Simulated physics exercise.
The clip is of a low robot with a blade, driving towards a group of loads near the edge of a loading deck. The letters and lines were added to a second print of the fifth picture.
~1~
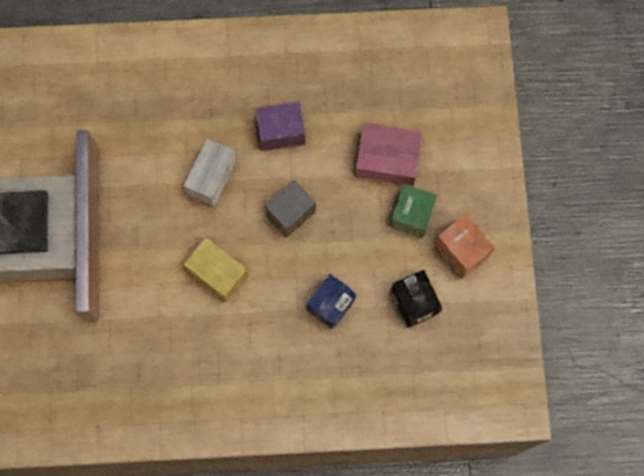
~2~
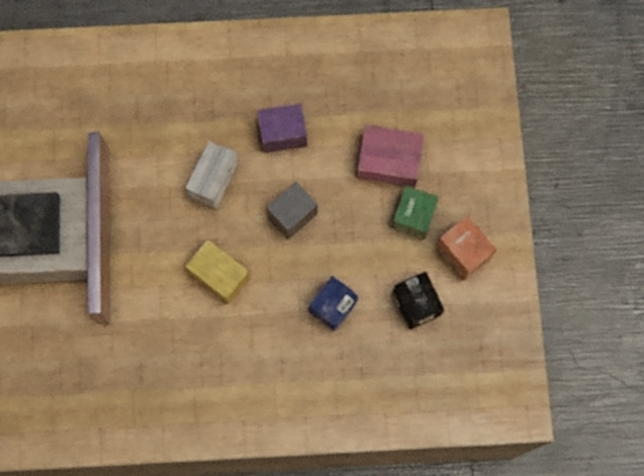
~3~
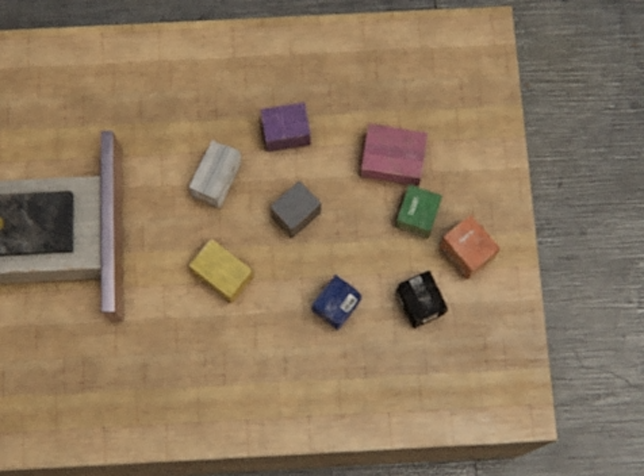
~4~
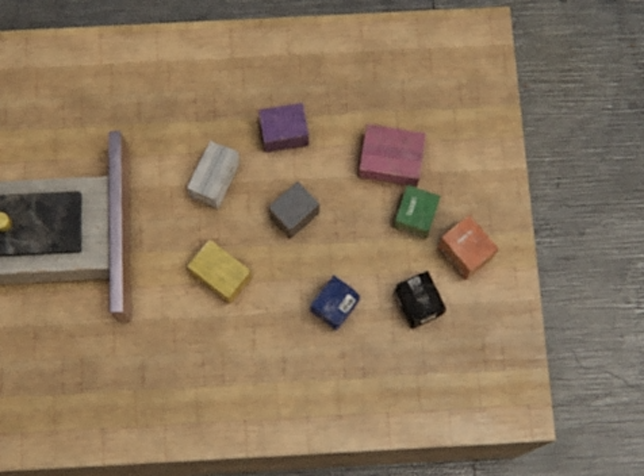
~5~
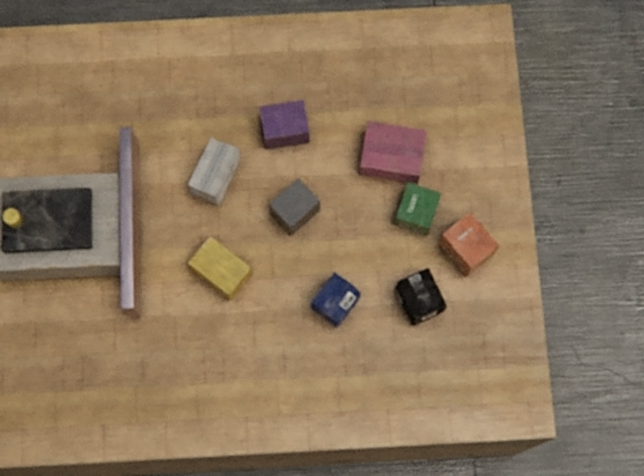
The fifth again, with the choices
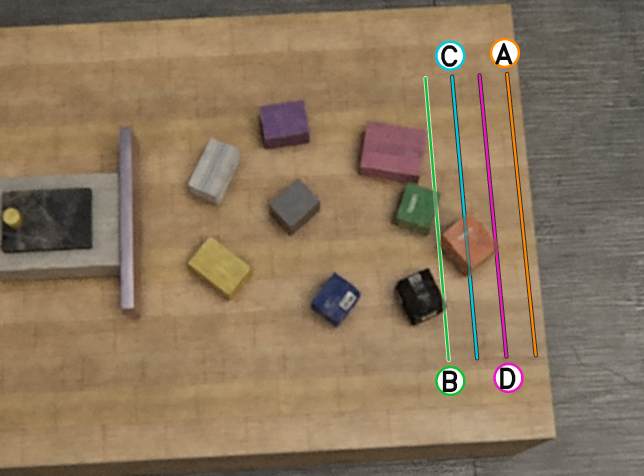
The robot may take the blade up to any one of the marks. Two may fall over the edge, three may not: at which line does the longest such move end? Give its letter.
No farther than C.
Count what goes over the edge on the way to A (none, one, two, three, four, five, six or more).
By then, six or more.
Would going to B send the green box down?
No.
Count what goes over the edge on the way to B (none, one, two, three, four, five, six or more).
In all, none.
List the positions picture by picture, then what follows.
Yellow crate (216, 270); blue parcel (331, 302); grey crate (291, 209), in the first frame.
Robot (21, 224); purple crate (283, 128), in the second frame.
Robot (35, 223); white box (216, 174), in the third frame.
Robot (43, 223); pink box (392, 156), in the fourth frame.
Robot (54, 219); yellow crate (221, 269); blue parcel (336, 300); grey crate (295, 207), in the fifth frame.
On the copy, A at (521, 210); B at (437, 214); C at (464, 213); D at (493, 212).
On C. First, robot (176, 213); purple crate (296, 119); yellow crate (283, 275).
Then, robot (299, 207); pink box (432, 147); green box (432, 206).
Finally, robot (393, 202); pink box (521, 142); green box (522, 198); none fallen.
By contrast, A drops six; B is within the limit but short; D drops three.
